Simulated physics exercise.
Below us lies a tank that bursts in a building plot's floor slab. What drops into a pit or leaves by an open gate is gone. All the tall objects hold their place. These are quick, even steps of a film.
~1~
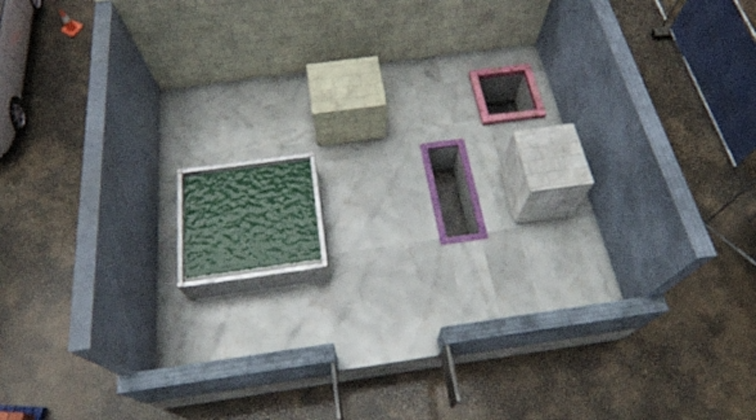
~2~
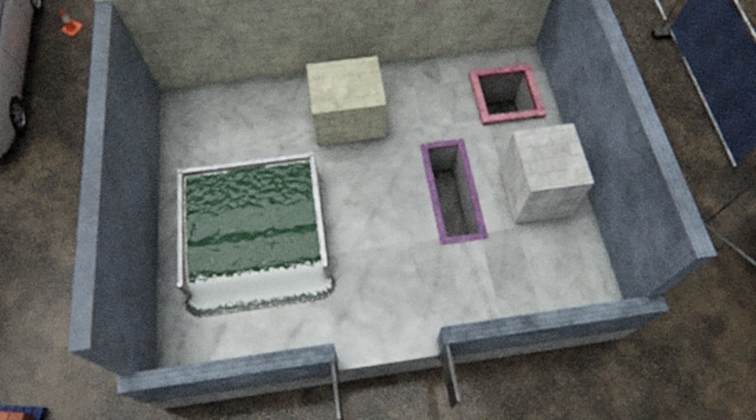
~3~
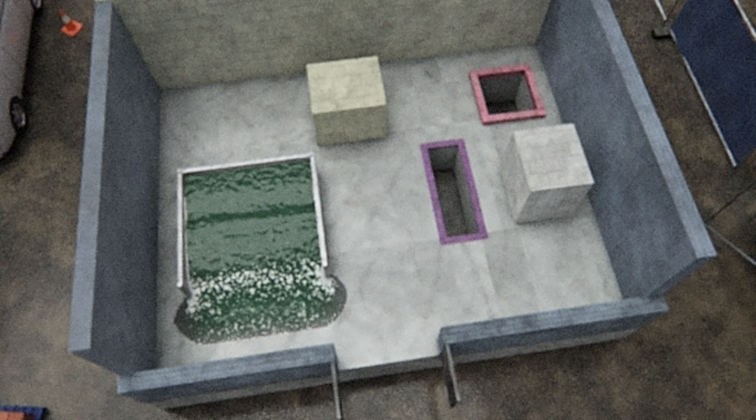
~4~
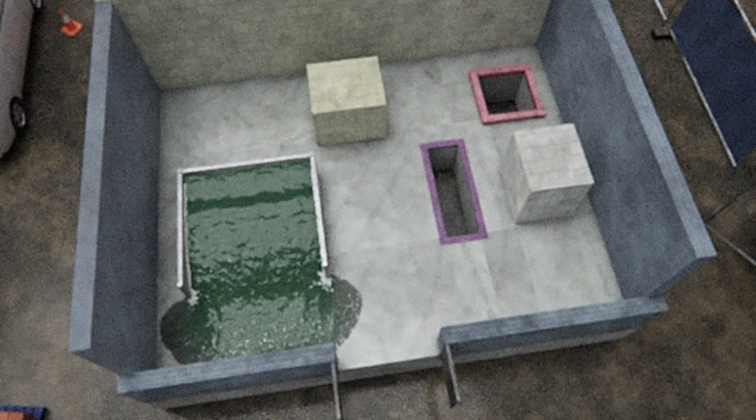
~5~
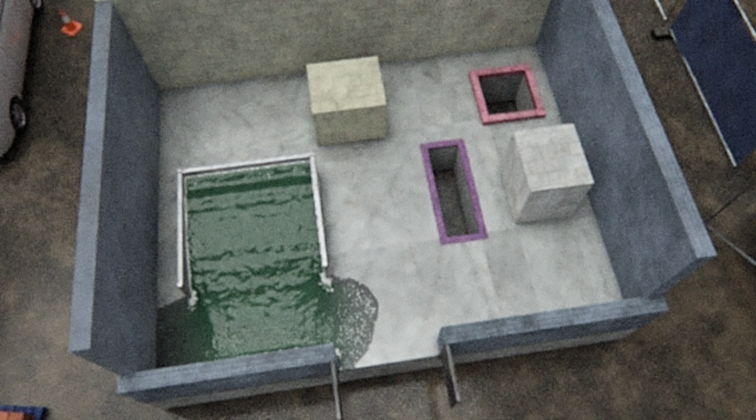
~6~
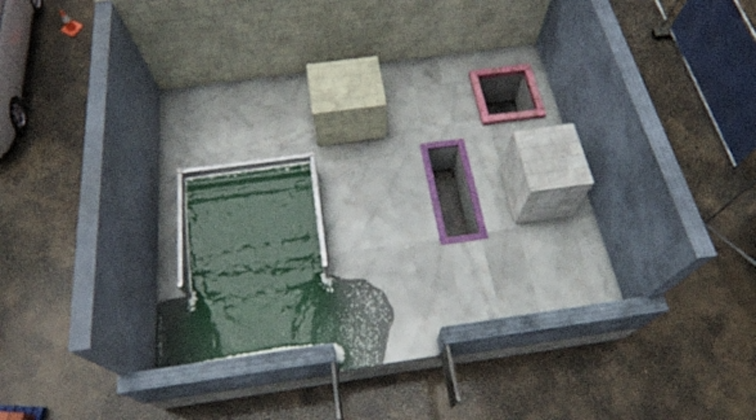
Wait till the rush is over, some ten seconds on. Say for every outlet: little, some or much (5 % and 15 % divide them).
In the end: The gate takes above 15 %; the pink pit takes not even 5 %; the purple pit takes between 5 and 15 %.
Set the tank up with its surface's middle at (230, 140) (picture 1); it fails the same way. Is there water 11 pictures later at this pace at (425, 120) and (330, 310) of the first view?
In turn: Free of water, awash.
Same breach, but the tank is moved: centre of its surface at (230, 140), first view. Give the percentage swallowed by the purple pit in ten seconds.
In per cent: Purple 15.
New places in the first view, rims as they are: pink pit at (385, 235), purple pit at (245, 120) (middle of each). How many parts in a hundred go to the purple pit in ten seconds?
Parts in a hundred: Purple 15.
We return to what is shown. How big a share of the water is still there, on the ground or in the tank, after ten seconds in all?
Some 72 per cent.
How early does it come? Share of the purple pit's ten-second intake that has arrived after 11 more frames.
Near 0 in a hundred.
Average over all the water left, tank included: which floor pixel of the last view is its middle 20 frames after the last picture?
Near (278, 267).
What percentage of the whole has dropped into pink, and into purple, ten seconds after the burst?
In turn 0 and 8 per cent.
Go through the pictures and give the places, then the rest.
The water tank at (251, 218) is whole and still, in the first picture.
The front is at (329, 288), out from the gap at (259, 283), in the second picture.
The front is at (182, 317), out from the gap at (259, 284), in the third picture.
The front is at (353, 315), out from the gap at (259, 284), in the fourth picture.
Water pours out at (259, 284) and has run to a hidden place, in the fifth picture.
The front is at a hidden place, out from the gap at (259, 284), in the sixth picture.
A moment on, water covers 15 % of the floor; the gate 2 %, the pink pit 0 %, the purple pit 0 %.
Next, water covers 25 % of the floor; the gate 6 %, the pink pit 0 %, the purple pit 0 %.
Then, water covers 50 % of the floor; the gate 11 %, the pink pit 0 %, the purple pit 1 %.
Later, water covers 70 % of the floor; the gate 16 %, the pink pit 0 %, the purple pit 3 %.
In the end, water covers 90 % of the floor; the gate 20 %, the pink pit 0 %, the purple pit 9 %.
